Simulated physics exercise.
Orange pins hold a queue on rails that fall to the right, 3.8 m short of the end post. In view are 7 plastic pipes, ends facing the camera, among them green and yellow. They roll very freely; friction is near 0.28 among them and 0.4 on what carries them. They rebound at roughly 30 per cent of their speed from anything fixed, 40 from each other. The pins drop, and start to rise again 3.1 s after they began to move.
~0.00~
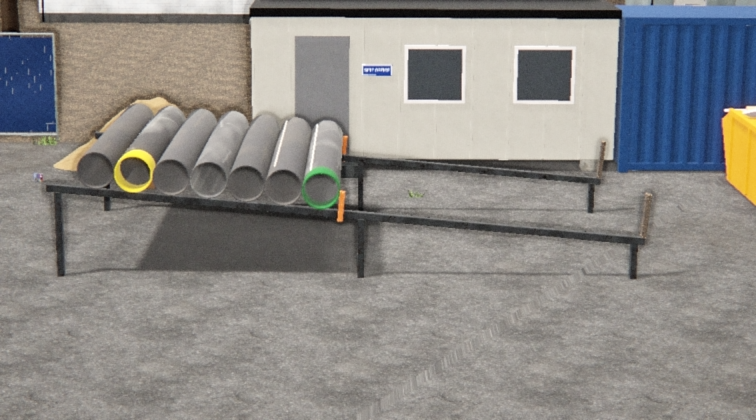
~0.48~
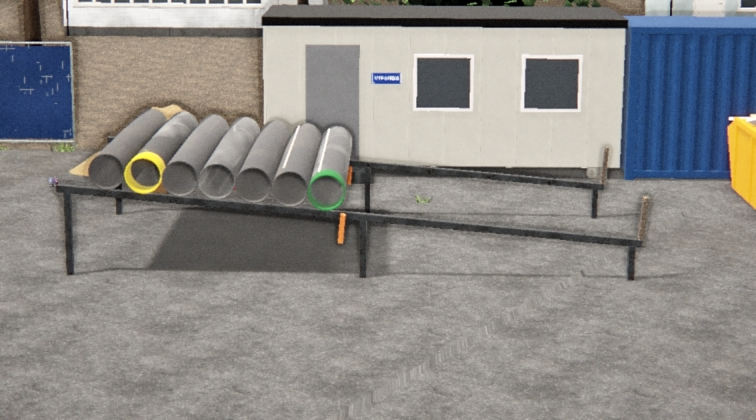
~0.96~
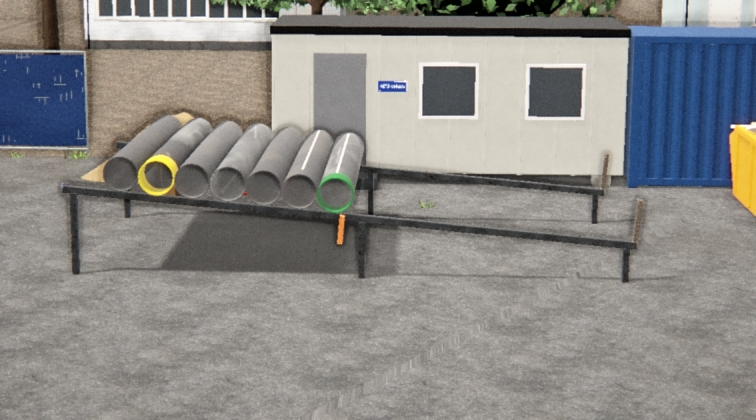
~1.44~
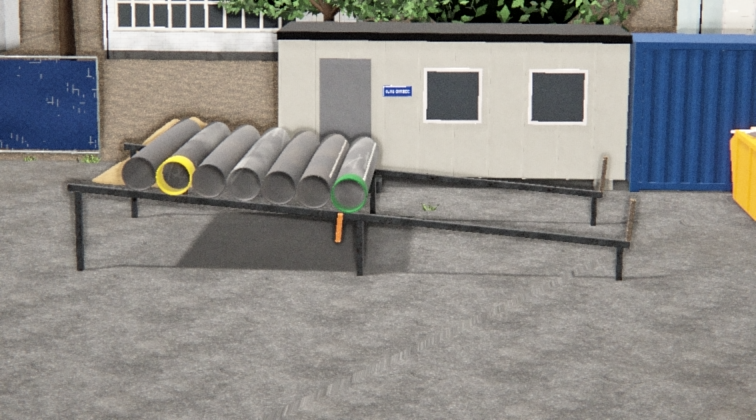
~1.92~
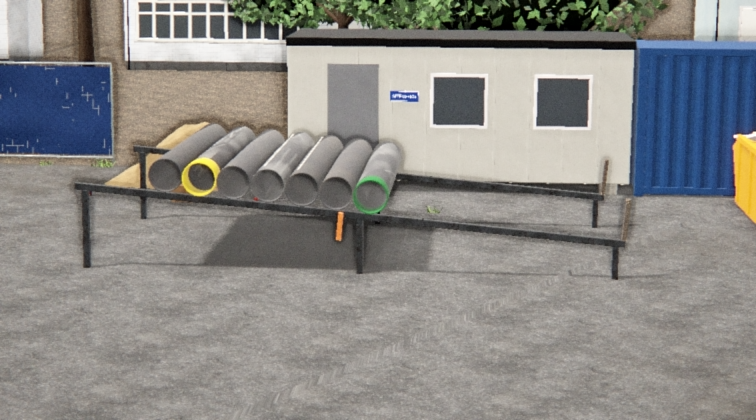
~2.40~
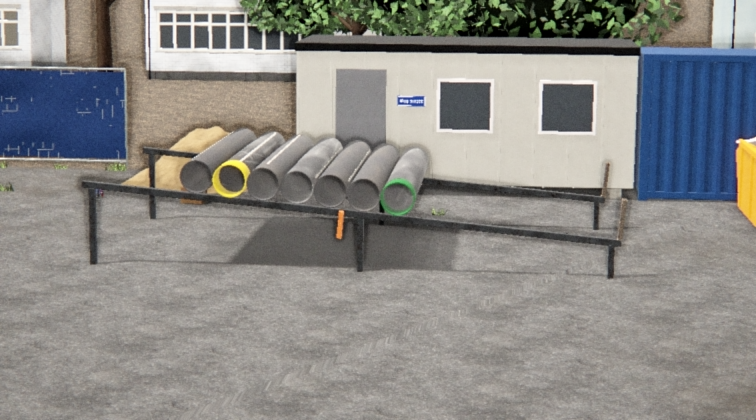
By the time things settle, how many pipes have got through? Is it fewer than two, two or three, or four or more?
Out of 7: Four or more.
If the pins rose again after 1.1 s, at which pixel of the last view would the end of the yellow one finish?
Around (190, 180).
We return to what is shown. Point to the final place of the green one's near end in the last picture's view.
Near (602, 221).
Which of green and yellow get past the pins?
Green runs down the rack; yellow stays behind the pins.
Then, 2.7 s in, green is on the rails, 100 cm below the pins, rolling right; yellow is on the rails, 130 cm above the pins, rolling right; 3 through so far.
Then, 2.9 s in, green is on the rails, 120 cm below the pins, rolling right; yellow is on the rails, 110 cm above the pins, rolling right; 3 through so far.
Then, 3.2 s in, green is on the rails, 155 cm below the pins, rolling right; yellow is on the rails, 75 cm above the pins, rolling right; 4 through so far.
In the end (5.2 s), green is on the rails, 350 cm below the pins; yellow is on the rails, 75 cm above the pins; 4 through so far.
